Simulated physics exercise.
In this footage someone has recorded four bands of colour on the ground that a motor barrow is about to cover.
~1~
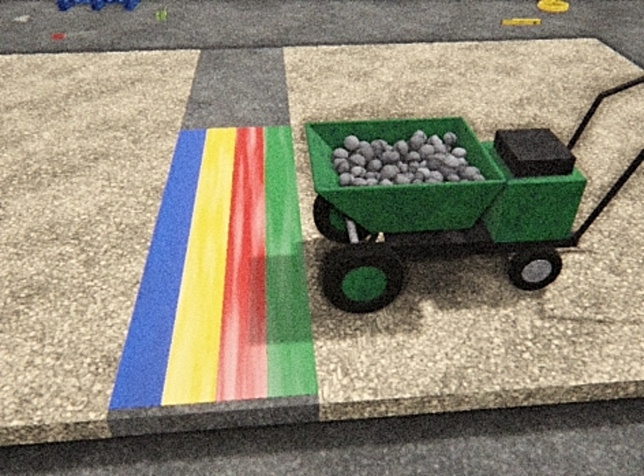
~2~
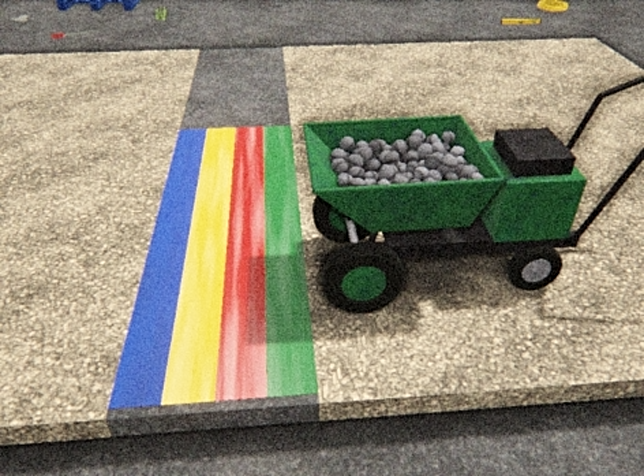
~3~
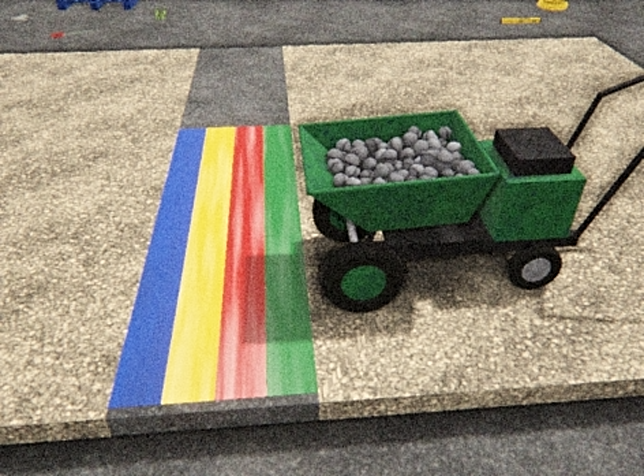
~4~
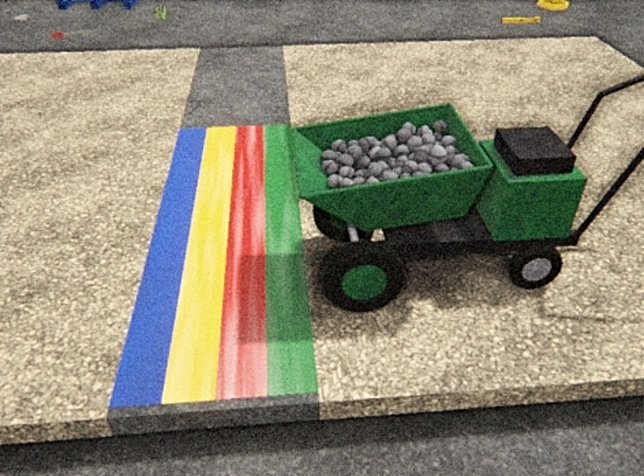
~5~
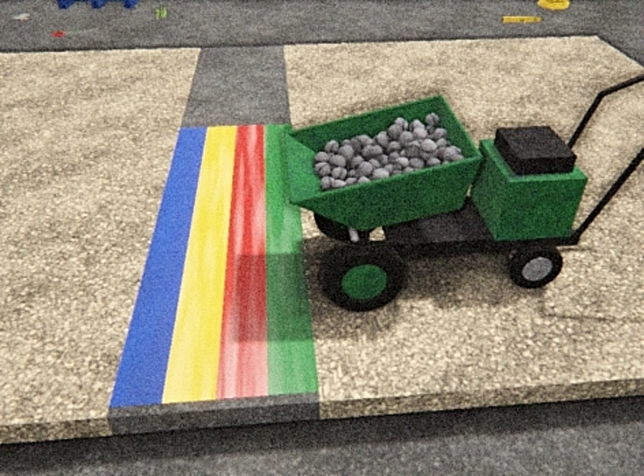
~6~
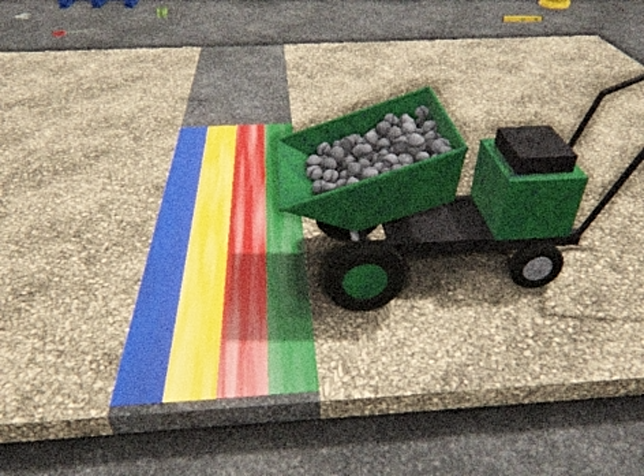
A green motor barrow loaded with round grey cobbles stood just right of blue, yellow, red and green stripes on the ground, and its skip gradually tilted, the left lip lowering as the right end rose.
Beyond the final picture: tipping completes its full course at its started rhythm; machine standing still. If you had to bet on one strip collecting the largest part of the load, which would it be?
I would bet on the yellow strip.
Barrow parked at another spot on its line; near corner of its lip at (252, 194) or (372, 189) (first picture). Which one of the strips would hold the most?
One by one: The strip in blue and the strip in red.
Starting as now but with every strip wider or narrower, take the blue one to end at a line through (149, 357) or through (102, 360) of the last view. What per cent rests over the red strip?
In order, 10 % and 20 %.
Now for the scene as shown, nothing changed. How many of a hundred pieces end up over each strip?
I'd put the green strip near 0, the red strip near 15, the yellow strip near 35 and the blue strip near 20.
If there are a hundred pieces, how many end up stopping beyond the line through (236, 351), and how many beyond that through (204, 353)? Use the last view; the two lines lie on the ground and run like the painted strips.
In order: 80 per cent, then 50 per cent.
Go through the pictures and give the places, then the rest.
In the first frame, lip of the skip (317, 191), level; top of the load (414, 171), round cobbles; green strip (290, 345); red strip (242, 348); yellow strip (194, 351); blue strip (146, 354).
In the second frame, lip of the skip (315, 192), level; top of the load (412, 170).
In the third frame, lip of the skip (309, 193), tipped barely; top of the load (428, 159).
In the fourth frame, lip of the skip (302, 197), tipped a little; top of the load (414, 161).
In the fifth frame, lip of the skip (292, 203), tipped a little; top of the load (419, 145).
In the sixth frame, lip of the skip (282, 210), tipped clearly; top of the load (408, 140); green strip (291, 342); red strip (243, 345); yellow strip (196, 349); blue strip (147, 352).
Just after the last frame, skip tipped steeply; every one in the skip.
A moment on, skip tipped right over; roughly two thirds in the skip; about a tenth over the red strip; roughly a quarter over the yellow strip; just a few falling.
Further on, skip tipped right over; roughly a quarter in the skip; about a tenth over the red strip; roughly a third over the yellow strip; roughly a quarter over the blue strip; about a tenth off the paint.
When it is over, skip tipped right over; roughly a quarter in the skip; not one over the green strip; about a tenth over the red strip; roughly a third over the yellow strip; roughly a quarter over the blue strip; about a tenth off the paint.
